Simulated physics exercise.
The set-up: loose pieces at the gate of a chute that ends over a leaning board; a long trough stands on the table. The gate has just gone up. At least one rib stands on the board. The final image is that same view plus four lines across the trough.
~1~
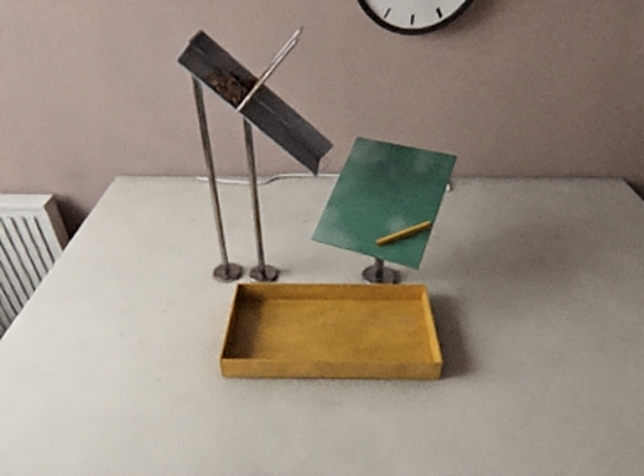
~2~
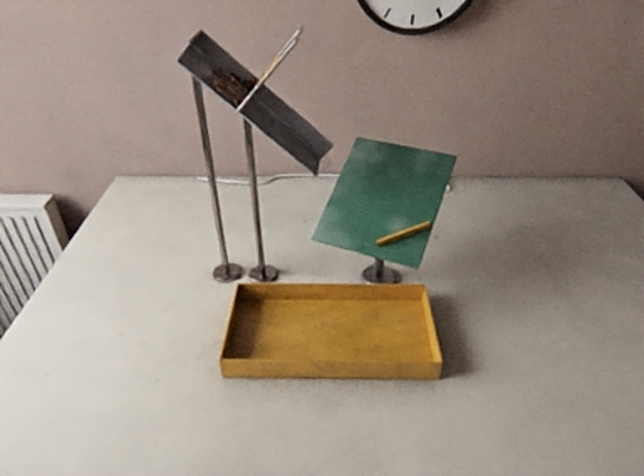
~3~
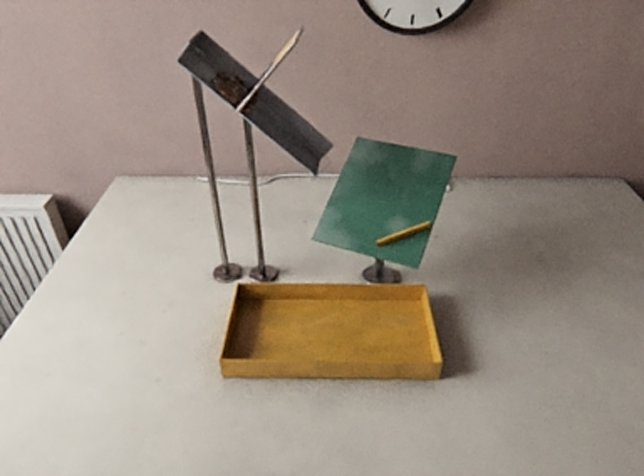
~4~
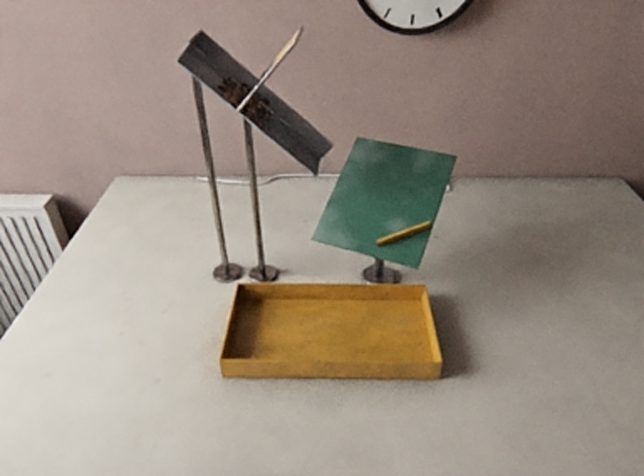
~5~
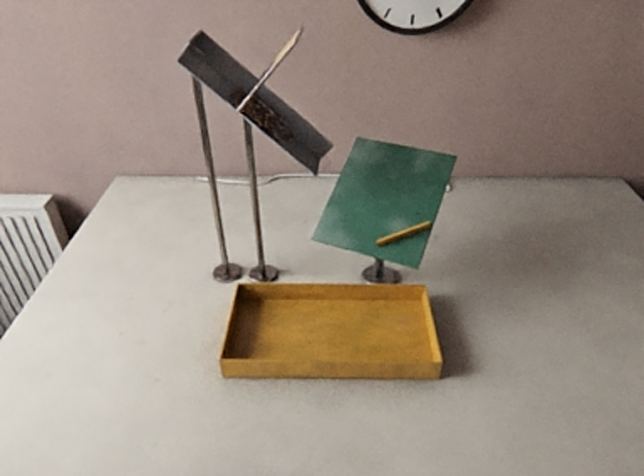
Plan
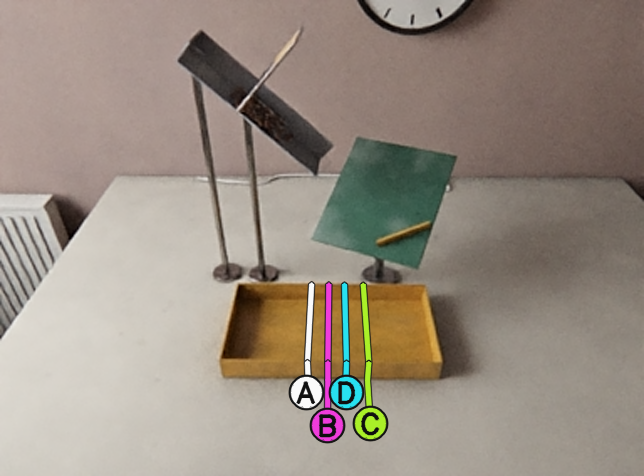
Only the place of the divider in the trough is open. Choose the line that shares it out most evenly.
Line D does it best.
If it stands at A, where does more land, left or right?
More lands on the right.
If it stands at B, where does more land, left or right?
The right side.
On the marked copy, line A crosses the front rim at (307, 361); line B crosses the front rim at (327, 361); line C crosses the front rim at (368, 361); line D crosses the front rim at (346, 361).
With A, of what is caught, a small part on the left of the divider, nearly all on the right.
With B, of what is caught, about a quarter on the left of the divider, most on the right.
With C, of what is caught, nearly all on the left of the divider, a small part on the right.
With D, of what is caught, about half on the left of the divider, about half on the right.
